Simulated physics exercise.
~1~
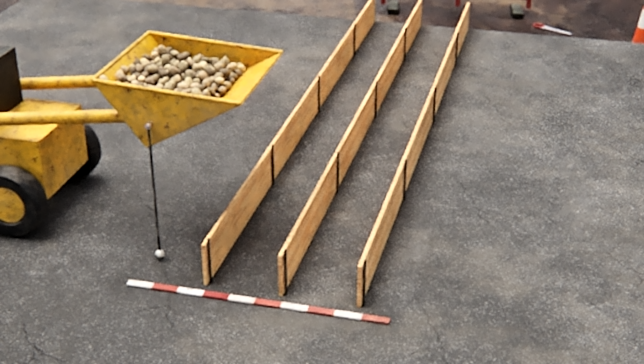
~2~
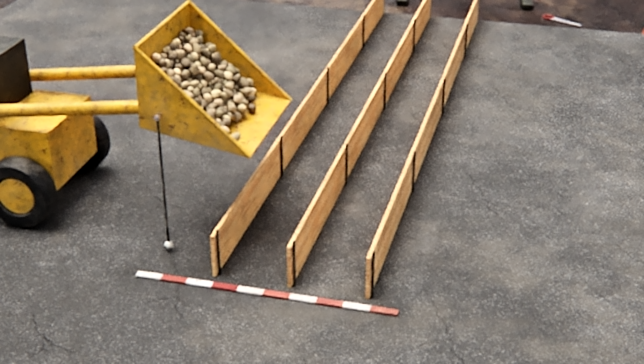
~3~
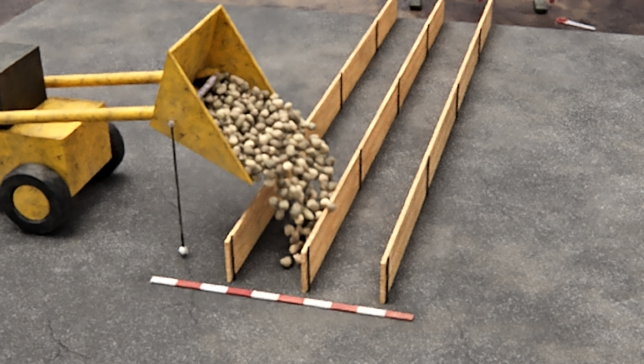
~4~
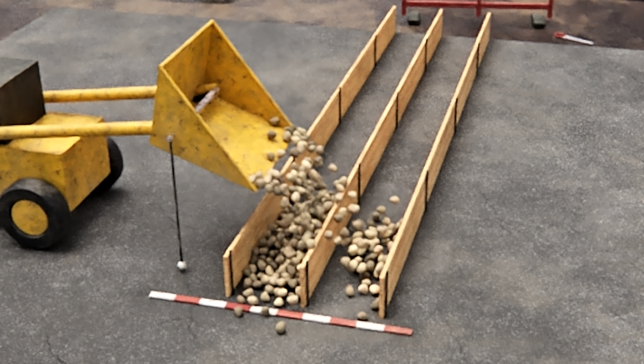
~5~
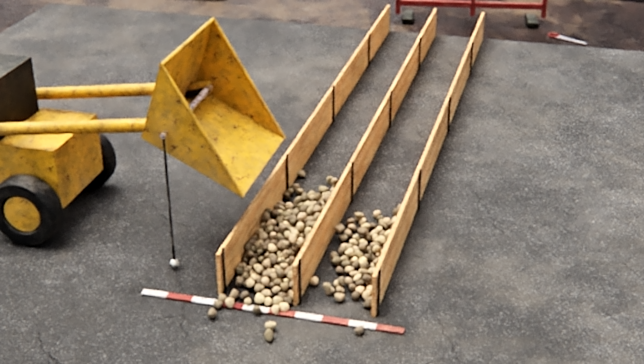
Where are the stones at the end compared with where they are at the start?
At the start the stones are heaped in the loader's raised yellow bucket. At the end they lie lower down and to the right on the ground, mostly in the left bay between the boards, with a smaller pile in the right bay and a few near the striped staff.
